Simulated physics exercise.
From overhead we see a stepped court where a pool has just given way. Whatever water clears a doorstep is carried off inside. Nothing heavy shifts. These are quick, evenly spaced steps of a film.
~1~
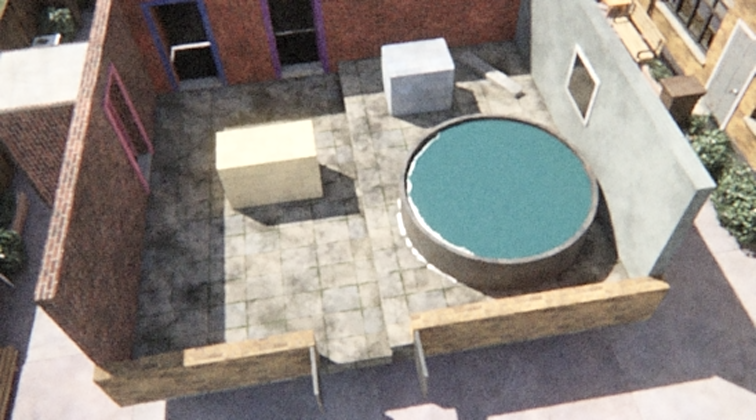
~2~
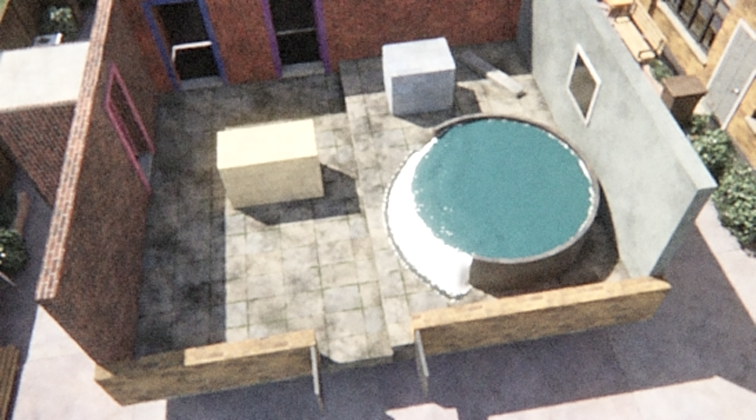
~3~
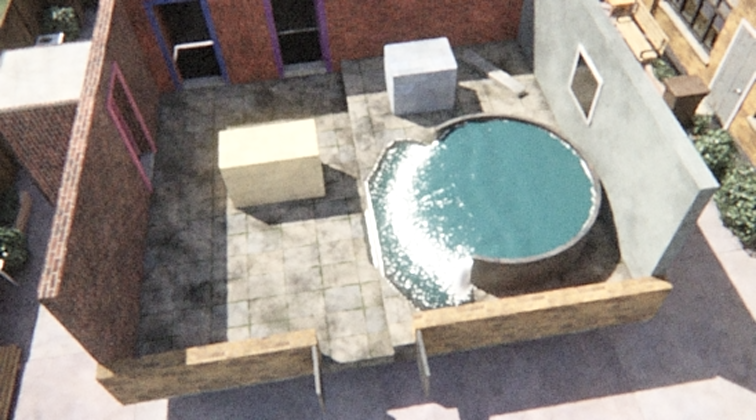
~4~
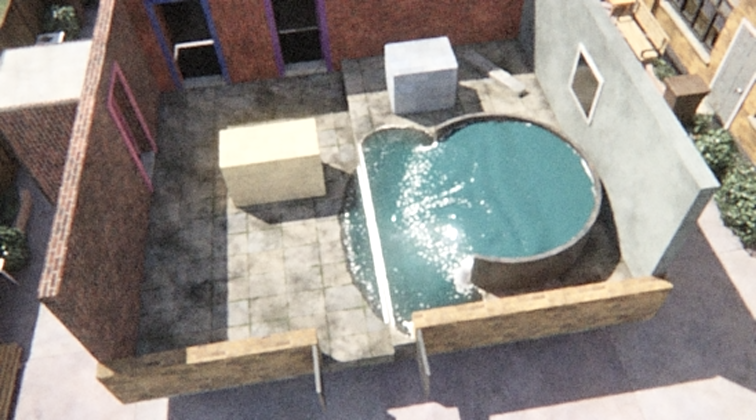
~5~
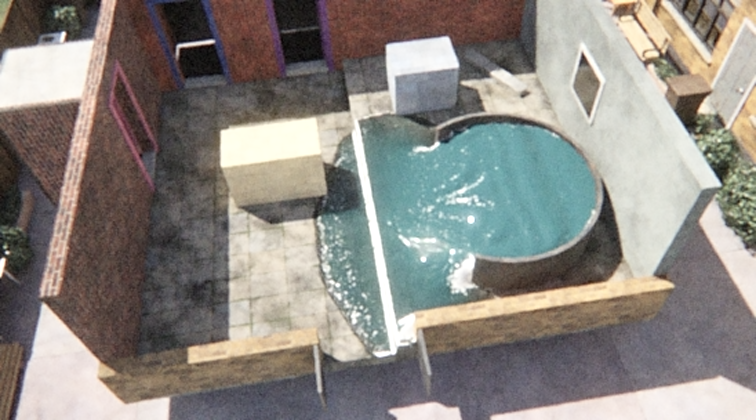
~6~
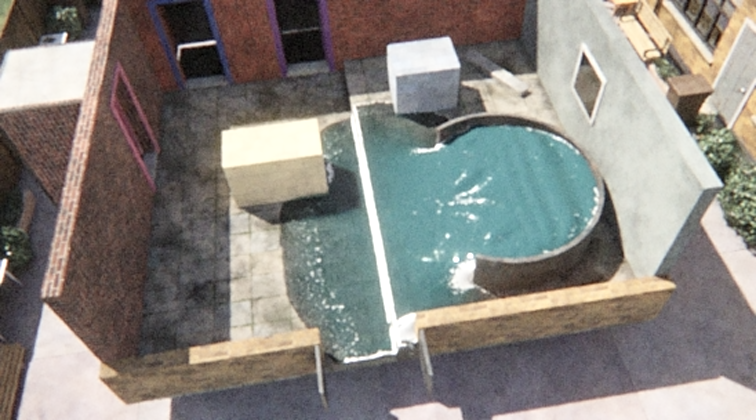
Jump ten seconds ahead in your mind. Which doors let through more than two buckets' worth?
At the end, the pink door counts as over, the blue door counts as over, the purple door counts as over.
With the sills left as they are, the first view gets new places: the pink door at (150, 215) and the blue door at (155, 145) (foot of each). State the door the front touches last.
Dead last is the door marked blue.
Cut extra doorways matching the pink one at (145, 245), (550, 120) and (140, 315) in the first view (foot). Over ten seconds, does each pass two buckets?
Going door by door: The first runs past the limit, the second remains below the limit, the third runs past the limit.
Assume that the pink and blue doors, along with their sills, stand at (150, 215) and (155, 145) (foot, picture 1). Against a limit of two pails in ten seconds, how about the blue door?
Looks like the blue one spills past the mark.
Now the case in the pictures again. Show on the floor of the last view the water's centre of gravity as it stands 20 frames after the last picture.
About (315, 227) in the last view.
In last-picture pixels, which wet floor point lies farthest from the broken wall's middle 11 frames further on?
Close to (164, 97).
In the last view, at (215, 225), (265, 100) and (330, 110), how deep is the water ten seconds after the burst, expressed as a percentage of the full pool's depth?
I'd say close to 16, 20 and 18 percent.
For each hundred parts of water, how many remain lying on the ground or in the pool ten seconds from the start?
About 74 per cent.
A moment on, water covers 55 % of the floor; the pink door not reached, the blue door not reached, the purple door wet at the sill, nothing in.
Next, water covers 65 % of the floor; the pink door wet at the sill, nothing in, the blue door wet at the sill, nothing in, the purple door under two buckets in.
Then, water covers 70 % of the floor; the pink door wet at the sill, nothing in, the blue door under two buckets in, the purple door over two buckets in.
Later, water covers 75 % of the floor; the pink door under two buckets in, the blue door far over two buckets in, the purple door over two buckets in.
In the end, water covers 75 % of the floor; the pink door over two buckets in, the blue door far over two buckets in, the purple door far over two buckets in.
